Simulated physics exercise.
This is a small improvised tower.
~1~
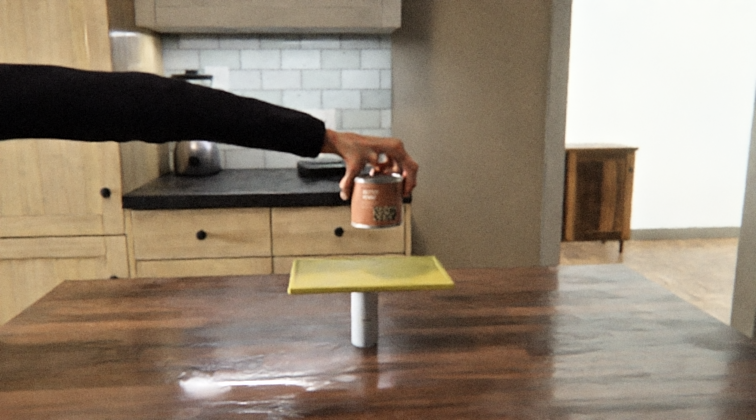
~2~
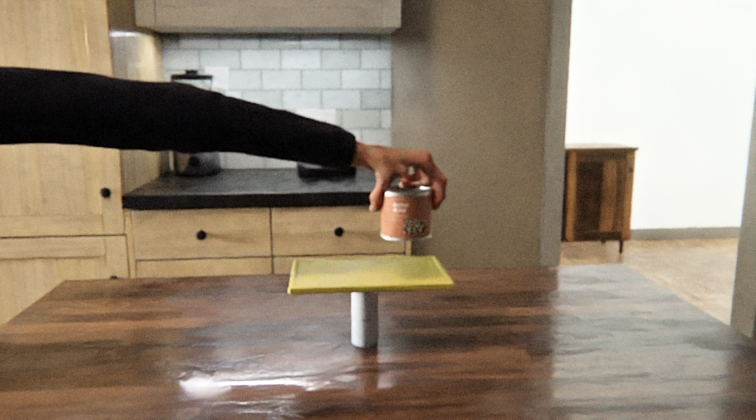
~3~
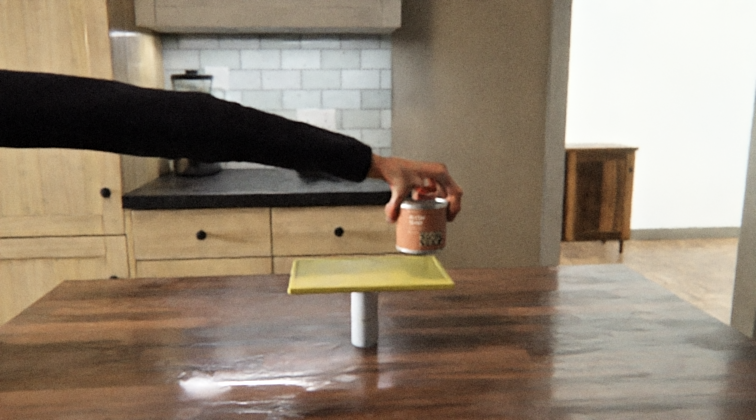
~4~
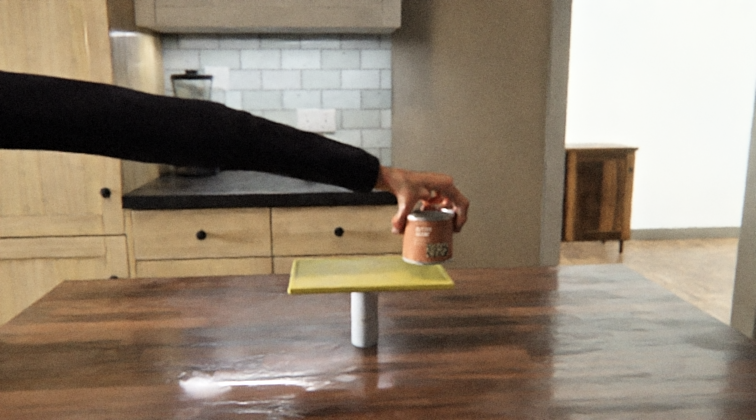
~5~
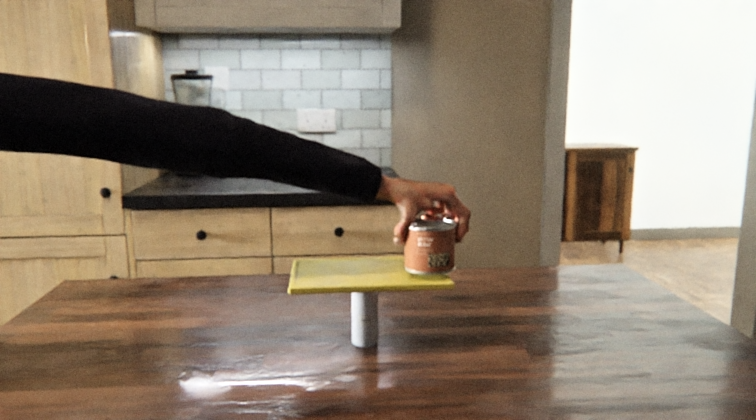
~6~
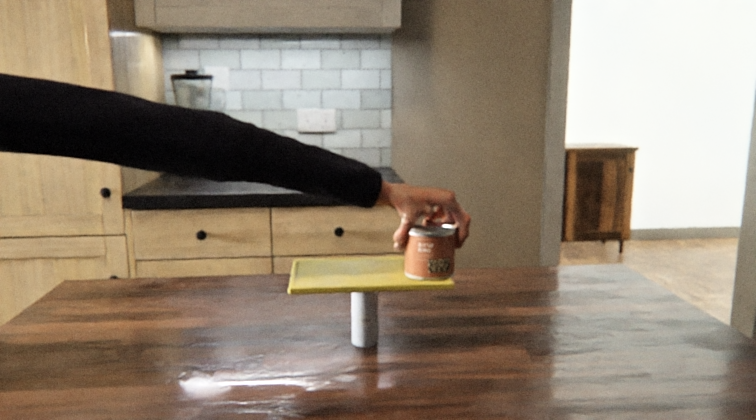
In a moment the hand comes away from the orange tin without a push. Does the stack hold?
In the end the stack gives way.
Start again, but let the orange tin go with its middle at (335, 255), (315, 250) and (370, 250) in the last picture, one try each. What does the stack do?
In the first case it comes apart; in the second case it gives way; in the third case it holds.
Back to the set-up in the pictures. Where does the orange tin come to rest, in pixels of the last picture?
At about (478, 324).
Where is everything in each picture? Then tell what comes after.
On its way; orange tin (377, 200); yellow lid (369, 273), in the first picture.
On its way; orange tin (406, 213); yellow lid (369, 273), in the second picture.
On its way; orange tin (421, 224); yellow lid (369, 273), in the third picture.
On its way; orange tin (428, 236); yellow lid (369, 273), in the fourth picture.
On its way; orange tin (430, 245); yellow lid (369, 273), in the fifth picture.
Set down, still held; orange tin (430, 251); yellow lid (369, 273), in the sixth picture.
Then, 0.30 s after the last picture, orange tin now fallen; yellow lid tipped 44° from how it was.
Then, 0.60 s after the last picture, yellow lid now fallen; white shaker tipped 18° from how it was.
Then, 0.80 s after the last picture, white shaker now fallen.
By the end, fallen, yellow lid, white shaker and orange tin. Seen from the same camera at the end, orange tin near (478, 324). The stack loses its balance.
